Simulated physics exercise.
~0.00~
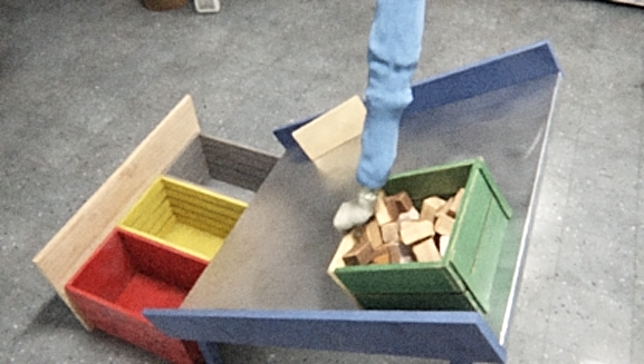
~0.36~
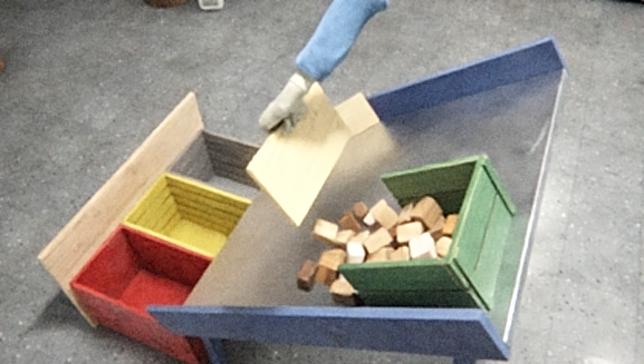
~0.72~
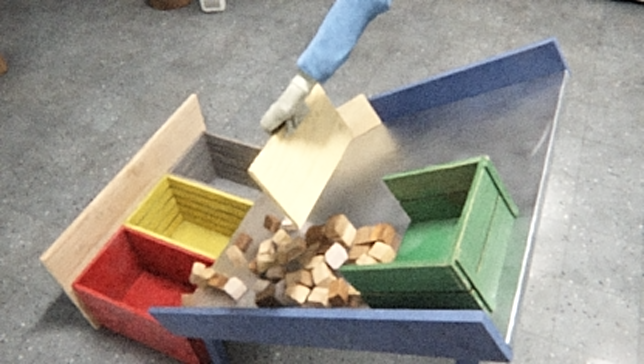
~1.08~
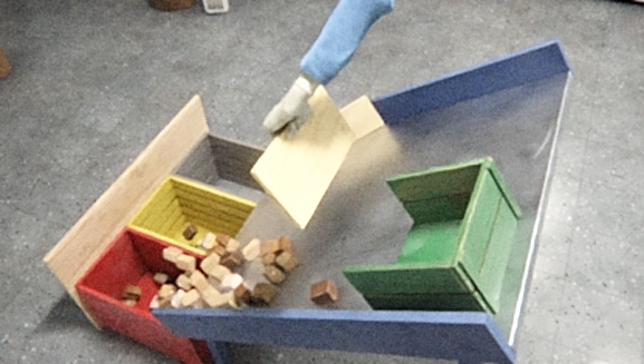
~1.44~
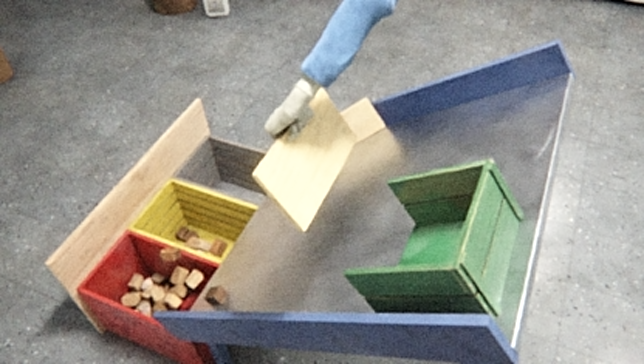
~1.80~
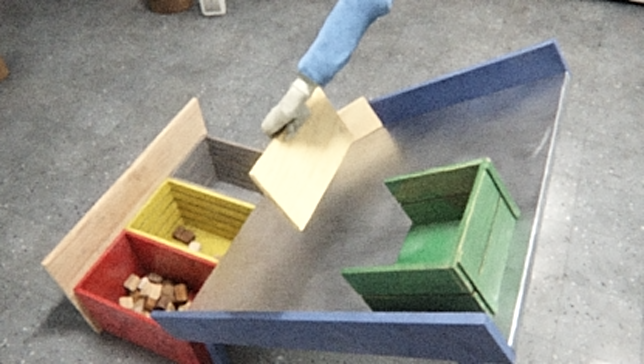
Wooden blocks spilling from a green pen as a gloved hand lifts the gate, sliding mostly into a red bin, some into yellow.
